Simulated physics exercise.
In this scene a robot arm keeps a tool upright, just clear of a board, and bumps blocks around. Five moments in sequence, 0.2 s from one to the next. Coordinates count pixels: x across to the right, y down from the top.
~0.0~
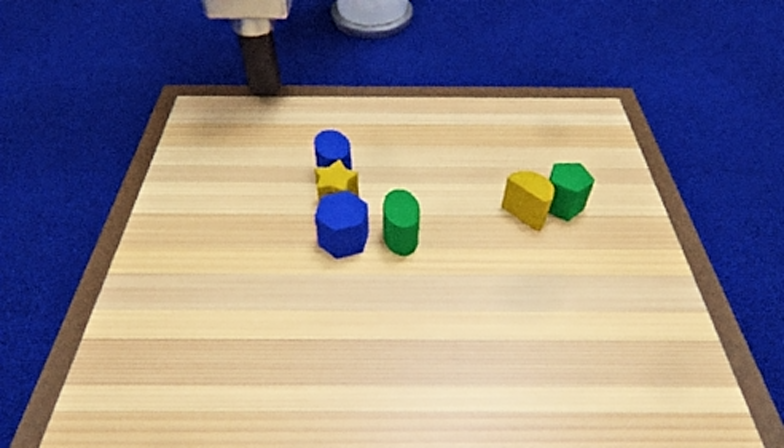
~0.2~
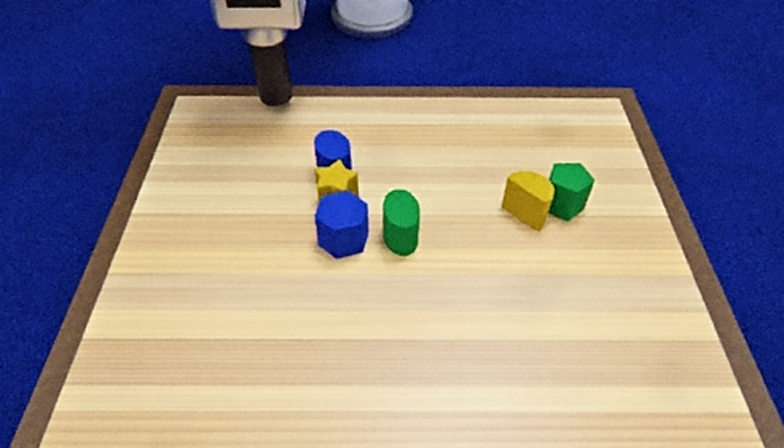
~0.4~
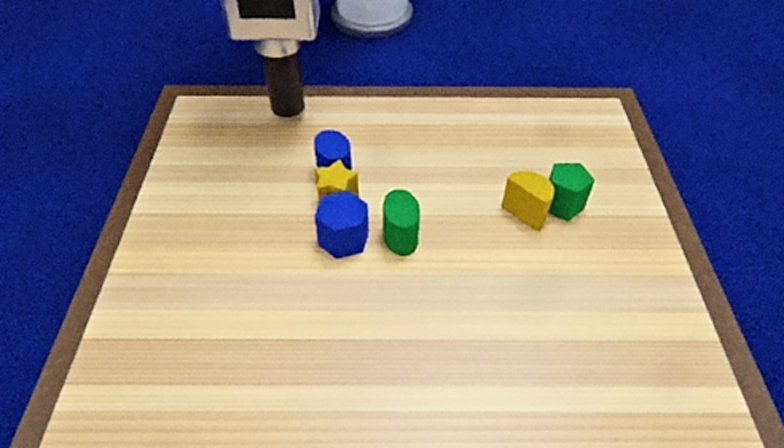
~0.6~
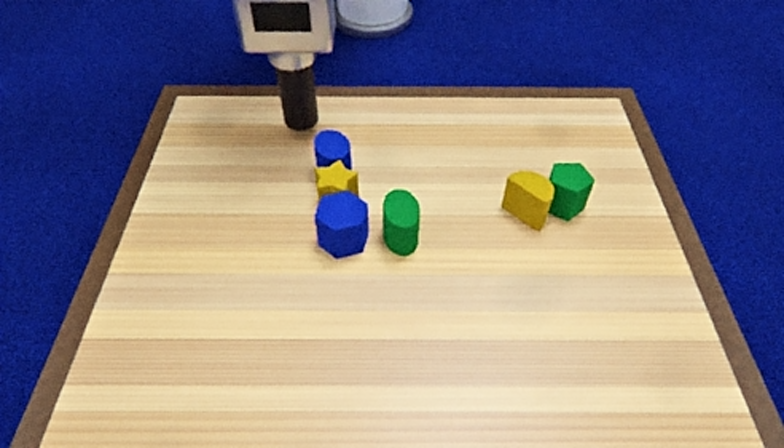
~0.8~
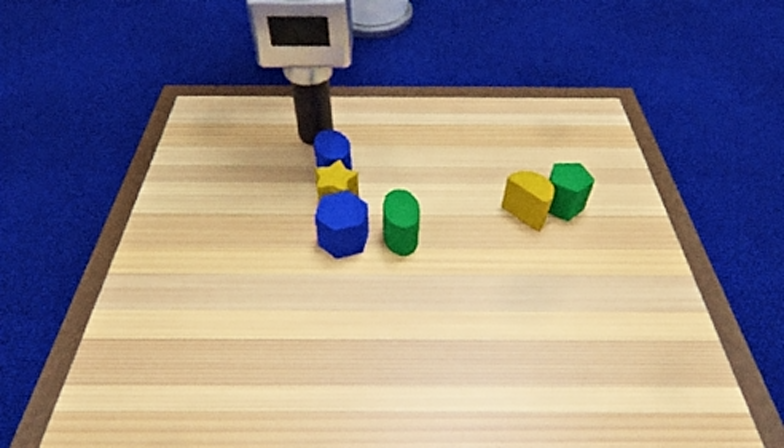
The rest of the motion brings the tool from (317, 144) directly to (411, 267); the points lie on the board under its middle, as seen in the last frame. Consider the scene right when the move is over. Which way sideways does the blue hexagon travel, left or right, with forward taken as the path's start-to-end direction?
Picture yourself facing from the start of the path to its end: The blue hexagon moves off to your right.
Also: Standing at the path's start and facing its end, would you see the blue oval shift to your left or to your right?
It gets pushed left.
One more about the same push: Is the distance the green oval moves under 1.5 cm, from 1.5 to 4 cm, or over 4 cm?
Shift: Over 4 cm.
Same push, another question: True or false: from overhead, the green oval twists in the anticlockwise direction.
False
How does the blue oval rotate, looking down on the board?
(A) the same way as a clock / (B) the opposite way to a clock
The correct letter is B.
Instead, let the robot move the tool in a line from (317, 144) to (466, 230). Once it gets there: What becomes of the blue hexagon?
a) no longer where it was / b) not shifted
I'll go with a - no longer where it was.
The first path, step by step. One third of the way, tool at (346, 170); blue oval at (374, 172), turned 35° anticlockwise; yellow star-shaped block at (345, 188), turned 75° clockwise; blue hexagon at (339, 219).
Two thirds of the way, tool at (378, 210); blue oval at (419, 192), turned 120° anticlockwise; yellow star-shaped block at (363, 218), turned 115° clockwise; blue hexagon at (328, 240), turned 35° clockwise; green oval at (430, 221), turned 90° clockwise.
At the end, tool at (412, 257); blue oval at (430, 198), turned 155° anticlockwise; yellow star-shaped block at (373, 247), turned 170° clockwise; blue hexagon at (323, 247), turned 55° clockwise; green oval at (463, 240), turned 90° clockwise.
